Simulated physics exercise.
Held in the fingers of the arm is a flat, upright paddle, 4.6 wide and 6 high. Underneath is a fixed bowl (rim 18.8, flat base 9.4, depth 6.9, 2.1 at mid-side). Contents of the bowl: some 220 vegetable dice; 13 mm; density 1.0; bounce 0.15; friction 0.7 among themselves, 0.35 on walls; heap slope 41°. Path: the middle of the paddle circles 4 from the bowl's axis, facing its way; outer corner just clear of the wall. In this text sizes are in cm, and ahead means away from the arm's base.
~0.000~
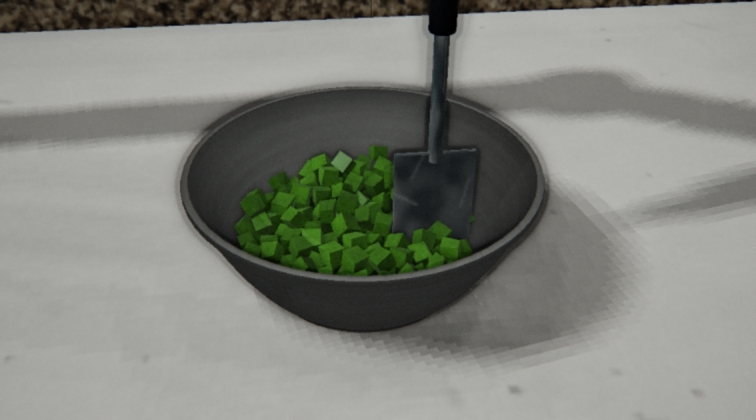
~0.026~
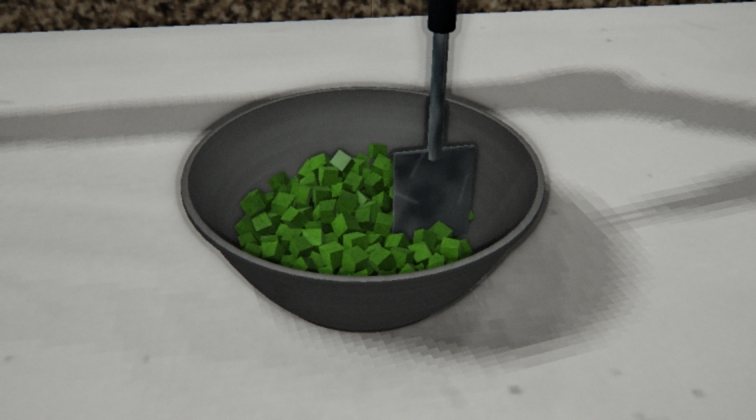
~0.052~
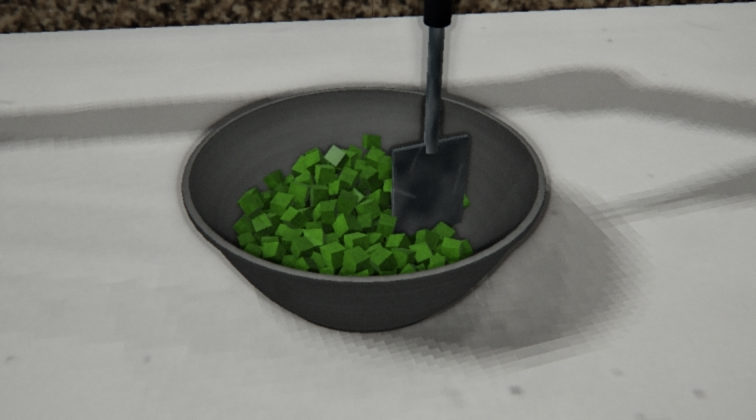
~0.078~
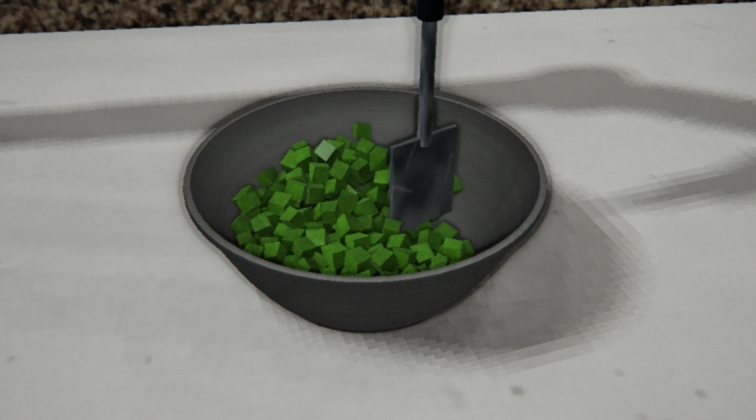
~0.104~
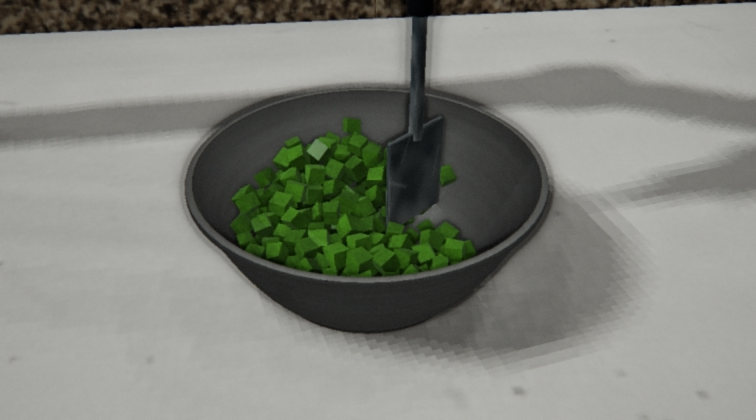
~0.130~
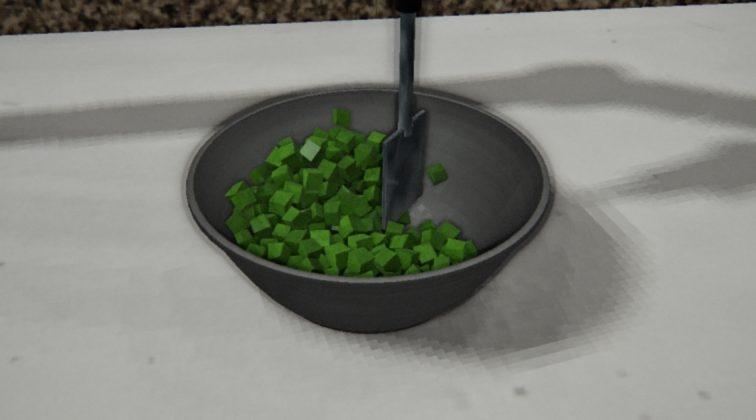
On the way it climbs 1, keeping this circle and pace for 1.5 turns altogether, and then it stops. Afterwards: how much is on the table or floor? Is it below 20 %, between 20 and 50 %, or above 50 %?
Below 20 %.
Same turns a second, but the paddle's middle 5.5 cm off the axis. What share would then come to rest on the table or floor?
It would come to about 0 per cent.
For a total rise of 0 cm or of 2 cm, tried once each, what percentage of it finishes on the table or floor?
I'd say some 10 per cent, and some 15 per cent.
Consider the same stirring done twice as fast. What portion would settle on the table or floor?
Then about 35 per cent.
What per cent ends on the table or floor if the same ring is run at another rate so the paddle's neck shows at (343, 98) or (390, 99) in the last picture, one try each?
Well, about 40 percent the first time and about 15 percent the second.
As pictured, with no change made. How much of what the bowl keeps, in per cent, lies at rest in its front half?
Roughly 80 per cent.
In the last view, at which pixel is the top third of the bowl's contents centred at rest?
Close to (303, 253).
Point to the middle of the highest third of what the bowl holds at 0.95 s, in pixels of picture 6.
About (314, 136).
After 0.54 s, 243° round, highest piece 9 above the table; 217 in the bowl, 2 on the table or floor, 4 in flight or on the tool.
After 0.95 s, 75° round, highest piece 8 above the table; 202 in the bowl, 18 on the table or floor, 3 in flight or on the tool.
After 1.35 s, 180° round, highest piece 7 above the table; 196 in the bowl, 27 on the table or floor.
After 2.05 s, 180° round, highest piece 7 above the table; 196 in the bowl, 27 on the table or floor.
In the end, 196 in the bowl, 27 on the table or floor. That is 12 % on the table or floor.
